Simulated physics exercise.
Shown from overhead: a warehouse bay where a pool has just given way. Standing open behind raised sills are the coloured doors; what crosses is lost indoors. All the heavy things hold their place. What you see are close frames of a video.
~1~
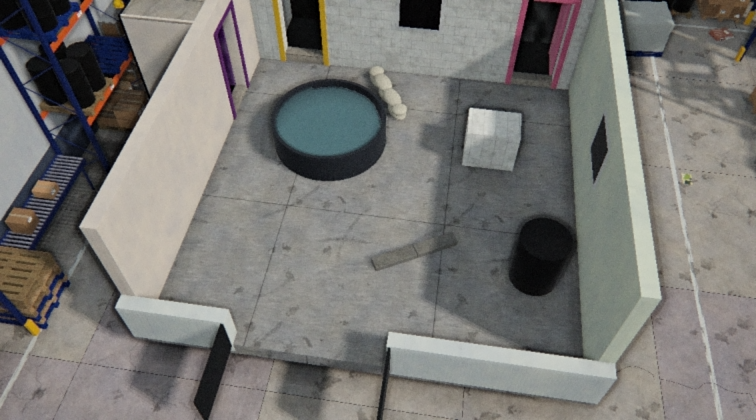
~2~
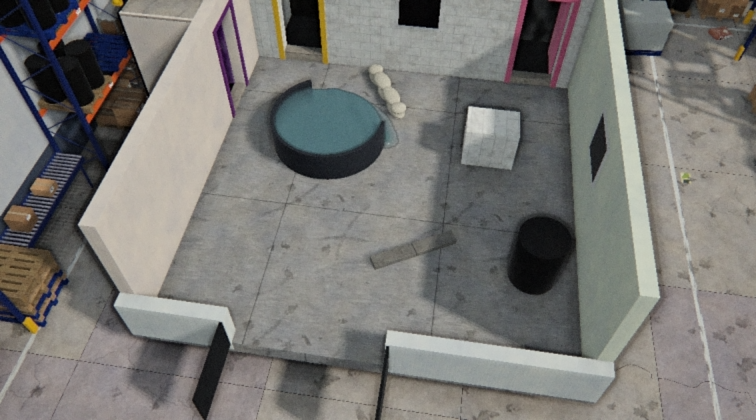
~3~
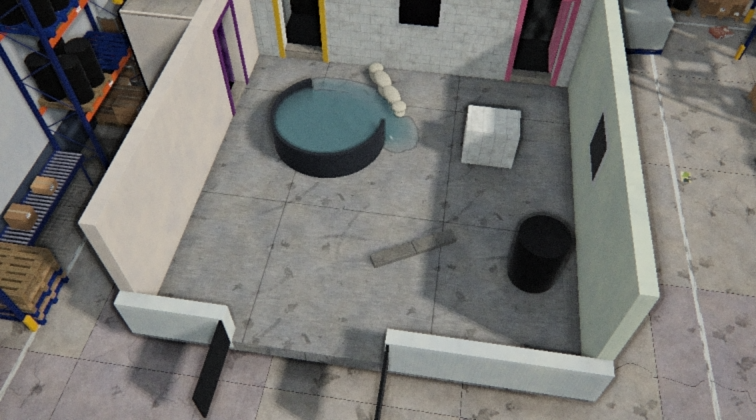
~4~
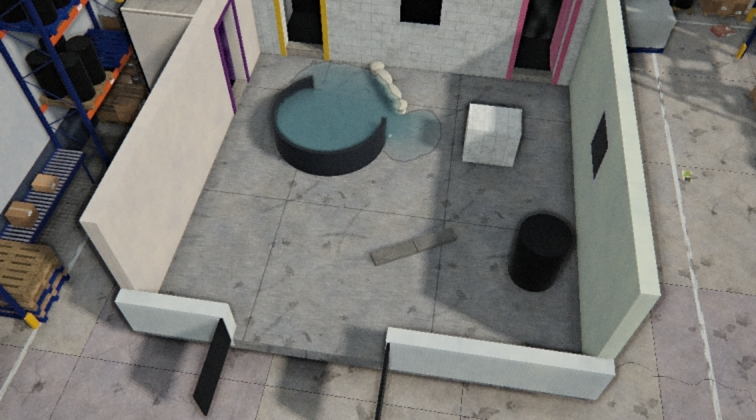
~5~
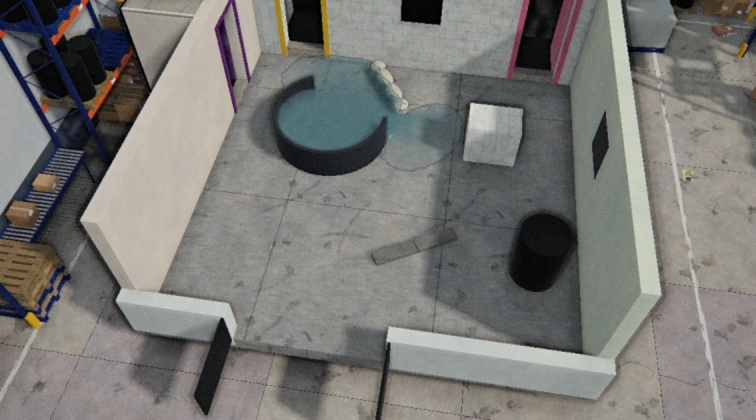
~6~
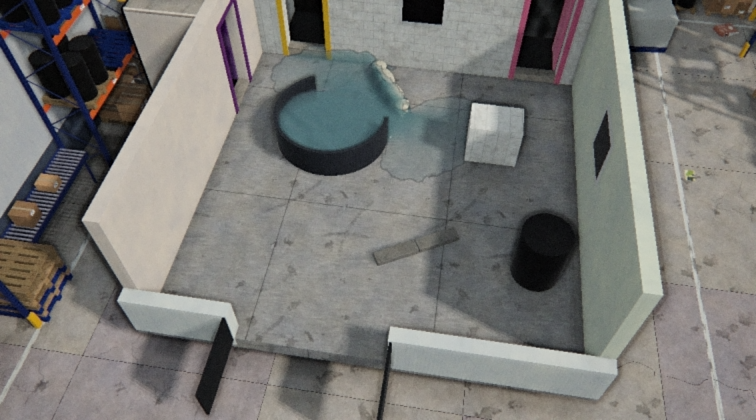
Water in the round pool sat still, then poured out through a gap on its far side and spread across the grey floor, around the pale round objects and toward the white block.
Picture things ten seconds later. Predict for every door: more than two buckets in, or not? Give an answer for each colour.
The pink door: Not more than two; the purple door: More than two; the yellow door: Not more than two.
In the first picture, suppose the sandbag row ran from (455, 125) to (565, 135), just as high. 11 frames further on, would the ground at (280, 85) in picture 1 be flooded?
There: Flooded.
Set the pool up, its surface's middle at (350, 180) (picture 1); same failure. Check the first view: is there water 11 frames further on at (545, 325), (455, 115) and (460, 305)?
Bone-dry, soaked, bone-dry.
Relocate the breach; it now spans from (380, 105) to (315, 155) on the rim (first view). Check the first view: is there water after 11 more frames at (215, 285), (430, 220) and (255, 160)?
Bone-dry, submerged, bone-dry.
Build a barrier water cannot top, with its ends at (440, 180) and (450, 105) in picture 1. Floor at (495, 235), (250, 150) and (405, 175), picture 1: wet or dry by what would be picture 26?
Untouched, submerged, submerged.
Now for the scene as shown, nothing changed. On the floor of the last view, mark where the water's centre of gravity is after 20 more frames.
I'd place it roughly at (367, 114).
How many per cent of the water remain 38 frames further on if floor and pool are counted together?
Roughly 96 per cent.
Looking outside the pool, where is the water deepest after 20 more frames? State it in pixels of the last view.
Deepest spot: Near (266, 64).
A moment on, water covers 25 % of the floor; the pink door not reached, the purple door not reached, the yellow door wet at the sill, nothing in.
Next, water covers 35 % of the floor; the pink door wet at the sill, nothing in, the purple door wet at the sill, nothing in, the yellow door under two buckets in.
Then, water covers 50 % of the floor; the pink door wet at the sill, nothing in, the purple door over two buckets in, the yellow door under two buckets in.
Later, water covers 75 % of the floor; the pink door under two buckets in, the purple door over two buckets in, the yellow door under two buckets in.
In the end, water covers 95 % of the floor; the pink door under two buckets in, the purple door over two buckets in, the yellow door under two buckets in.
